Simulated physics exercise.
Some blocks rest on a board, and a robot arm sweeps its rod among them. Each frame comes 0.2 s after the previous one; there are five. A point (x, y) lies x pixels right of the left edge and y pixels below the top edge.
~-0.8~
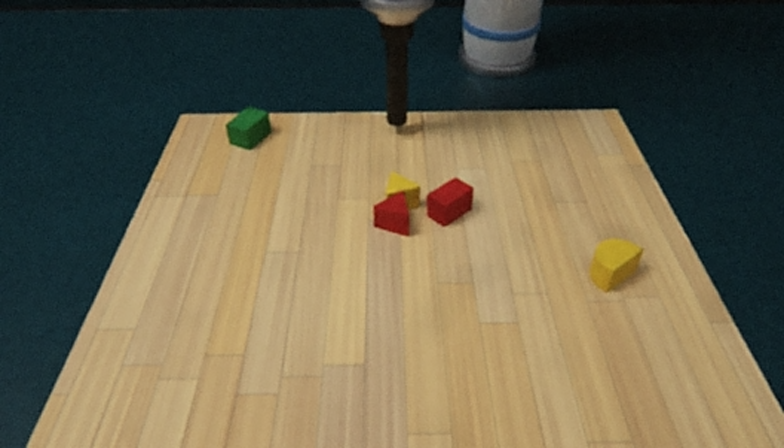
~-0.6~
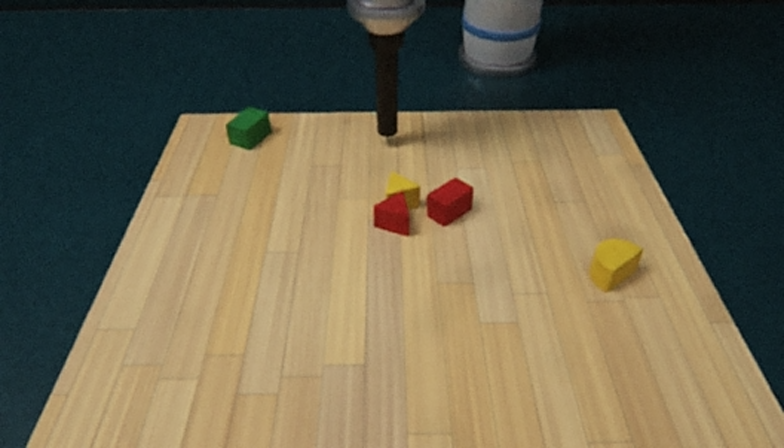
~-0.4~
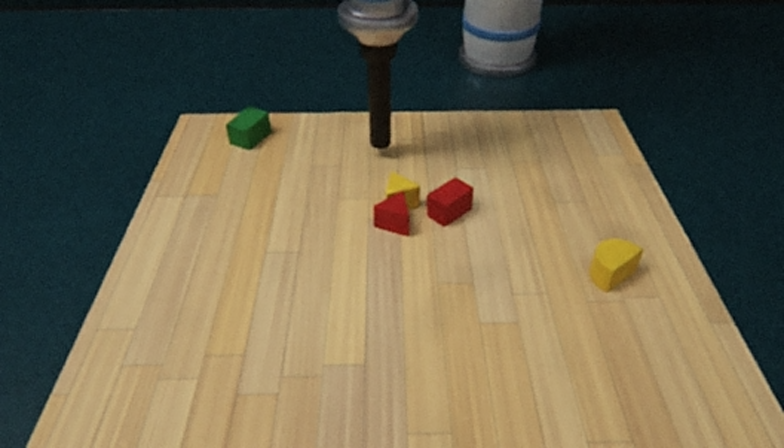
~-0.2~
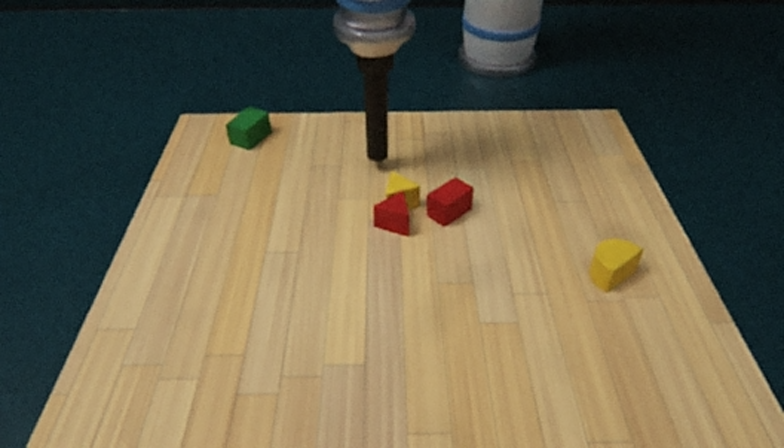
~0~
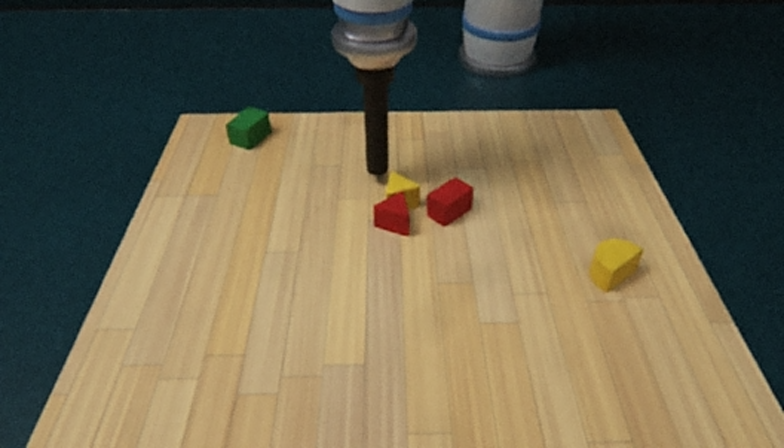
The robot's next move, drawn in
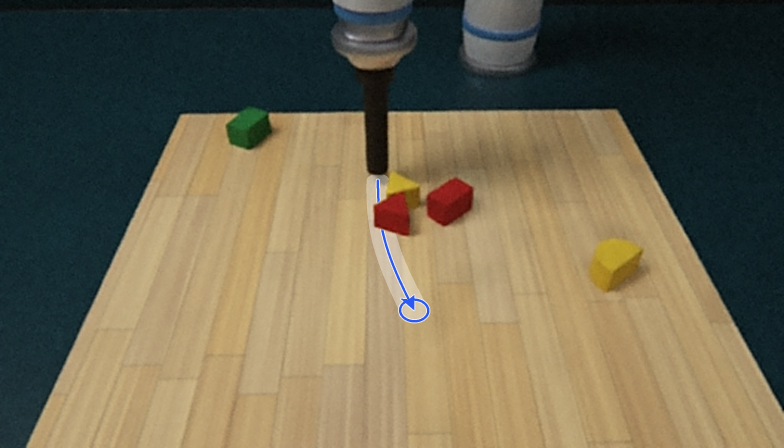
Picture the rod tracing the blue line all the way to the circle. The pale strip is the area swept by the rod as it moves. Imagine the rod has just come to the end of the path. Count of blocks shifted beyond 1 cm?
Going by the path, one of them shifts by more than about 1 cm.
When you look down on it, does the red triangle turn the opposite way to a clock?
Yes, that is how it ends up.
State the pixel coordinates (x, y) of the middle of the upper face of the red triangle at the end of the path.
The top centre is at (412, 223).
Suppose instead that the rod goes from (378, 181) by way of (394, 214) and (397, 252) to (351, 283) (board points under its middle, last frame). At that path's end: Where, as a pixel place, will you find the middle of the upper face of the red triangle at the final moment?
In the picture, it is at (414, 245).
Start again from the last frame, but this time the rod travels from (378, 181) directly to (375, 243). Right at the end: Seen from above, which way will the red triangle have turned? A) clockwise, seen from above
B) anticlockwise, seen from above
Correct choice: B.
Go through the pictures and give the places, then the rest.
In the first picture, rod tip at (397, 121); block tops, red triangle at (395, 203); yellow triangle at (399, 183); red oblong block at (451, 190).
In the second picture, rod at (387, 132); blocks unchanged.
In the third picture, rod at (381, 143); blocks unchanged.
In the fourth picture, rod at (378, 156); blocks unchanged.
In the fifth picture, rod at (378, 169); red triangle at (395, 203); yellow triangle at (399, 183); red oblong block at (451, 190).
Path on the board, from (378, 181) through (384, 239) to (414, 310).
The first path, step by step. One third of the way, rod at (380, 207); red triangle at (399, 207); yellow triangle at (403, 184).
Two thirds of the way, rod at (392, 250); red triangle at (412, 223), turned 65° anticlockwise; yellow triangle at (403, 184).
At the end, rod at (415, 298); red triangle at (412, 223), turned 65° anticlockwise; yellow triangle at (403, 184); red oblong block in place.
